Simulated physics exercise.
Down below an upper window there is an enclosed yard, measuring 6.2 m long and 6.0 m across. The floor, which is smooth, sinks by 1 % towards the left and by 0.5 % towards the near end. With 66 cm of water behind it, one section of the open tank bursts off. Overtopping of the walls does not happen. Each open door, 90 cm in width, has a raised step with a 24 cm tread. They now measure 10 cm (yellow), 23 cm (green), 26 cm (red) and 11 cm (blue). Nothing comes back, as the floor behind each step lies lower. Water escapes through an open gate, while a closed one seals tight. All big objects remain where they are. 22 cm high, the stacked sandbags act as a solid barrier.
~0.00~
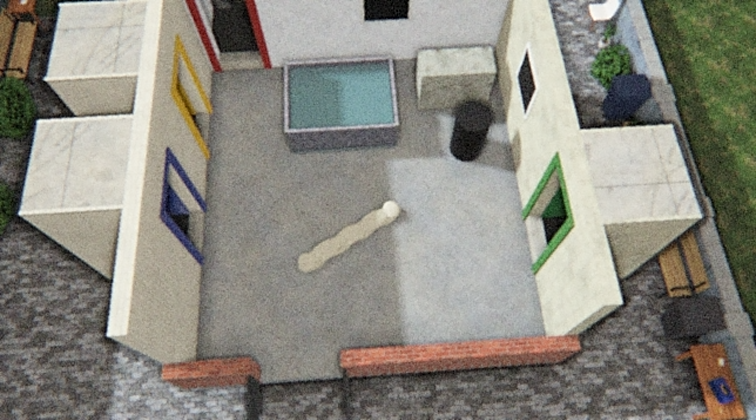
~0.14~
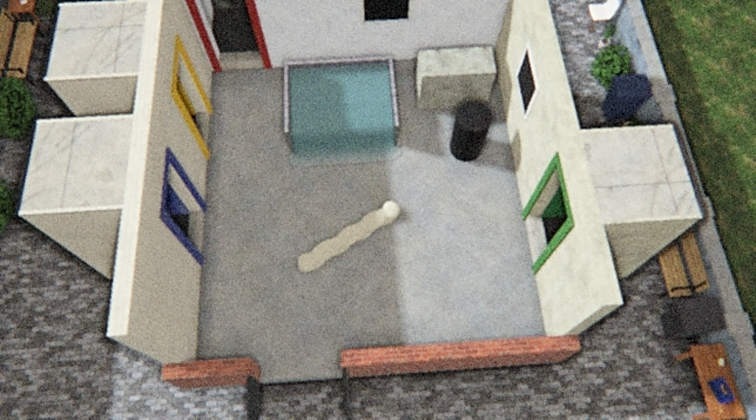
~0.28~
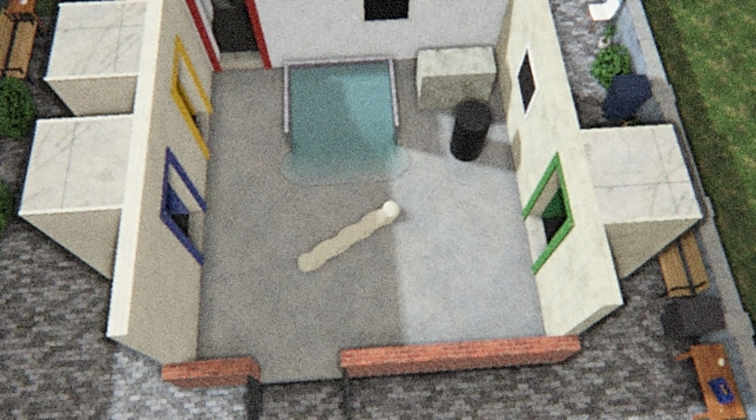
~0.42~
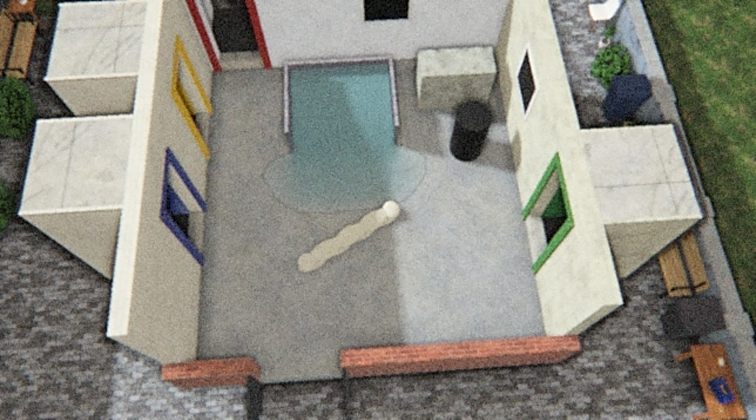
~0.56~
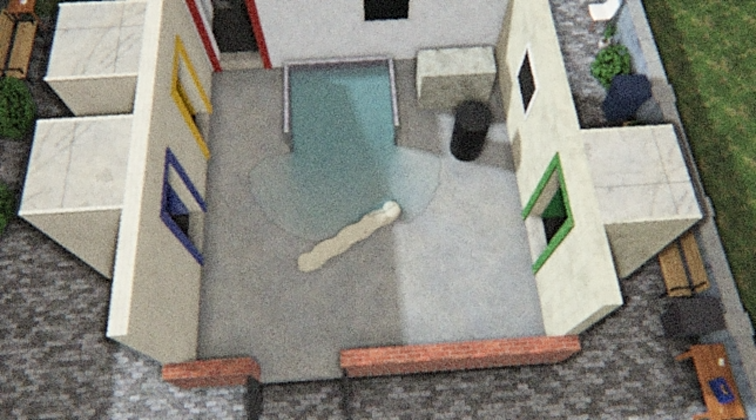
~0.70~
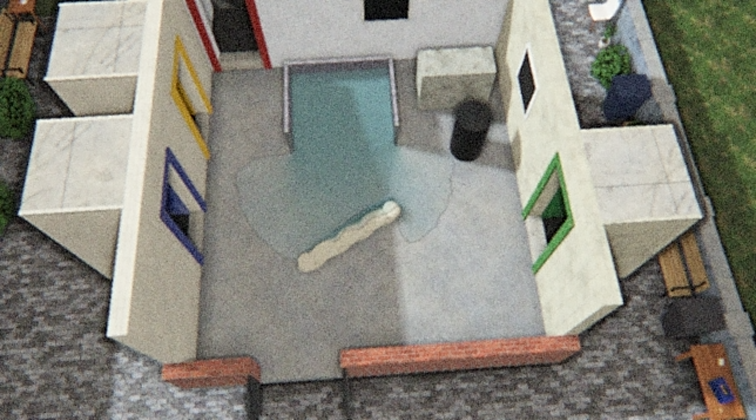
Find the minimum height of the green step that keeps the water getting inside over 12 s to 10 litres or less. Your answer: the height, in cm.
Roughly 8.5 cm.
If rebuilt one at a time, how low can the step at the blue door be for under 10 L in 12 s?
About 21 cm at blue.
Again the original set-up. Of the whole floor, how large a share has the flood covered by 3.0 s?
I'd say near 55 percent.
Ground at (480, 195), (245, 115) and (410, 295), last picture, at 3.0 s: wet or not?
One by one: Drenched, clear, drenched.
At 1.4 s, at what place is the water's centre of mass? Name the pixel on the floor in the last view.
(340, 173), roughly.
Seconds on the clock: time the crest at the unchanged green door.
It peaks at about 2.4 s.
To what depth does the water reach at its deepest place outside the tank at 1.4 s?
Around 38 centimetres.
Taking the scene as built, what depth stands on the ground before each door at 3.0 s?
Depths in cm: Yellow 0, green 10, red 0, blue 20.
After 1.4 s water covers 40 % of the floor, deepest (38 cm) near (377, 211); it has not reached the green door.
After 3.0 s water covers 55 % of the floor, deepest (32 cm) near (196, 370); 10 cm at the green door, 0 litres in over its 23 cm step.
After 12.0 s water covers 95 % of the floor, deepest (9 cm) near (196, 370); 3 cm at the green door, 0 litres in over its 23 cm step.
At the green door as built, the water arrived by 2.0 s and peaked near 13 cm at 2.4 s.
Run again over the same 12 s with other heights there, 20 litres in over 6.5 cm, 4 litres over 10.5 cm. The limit of 10 litres is kept from about 8.5 cm up.
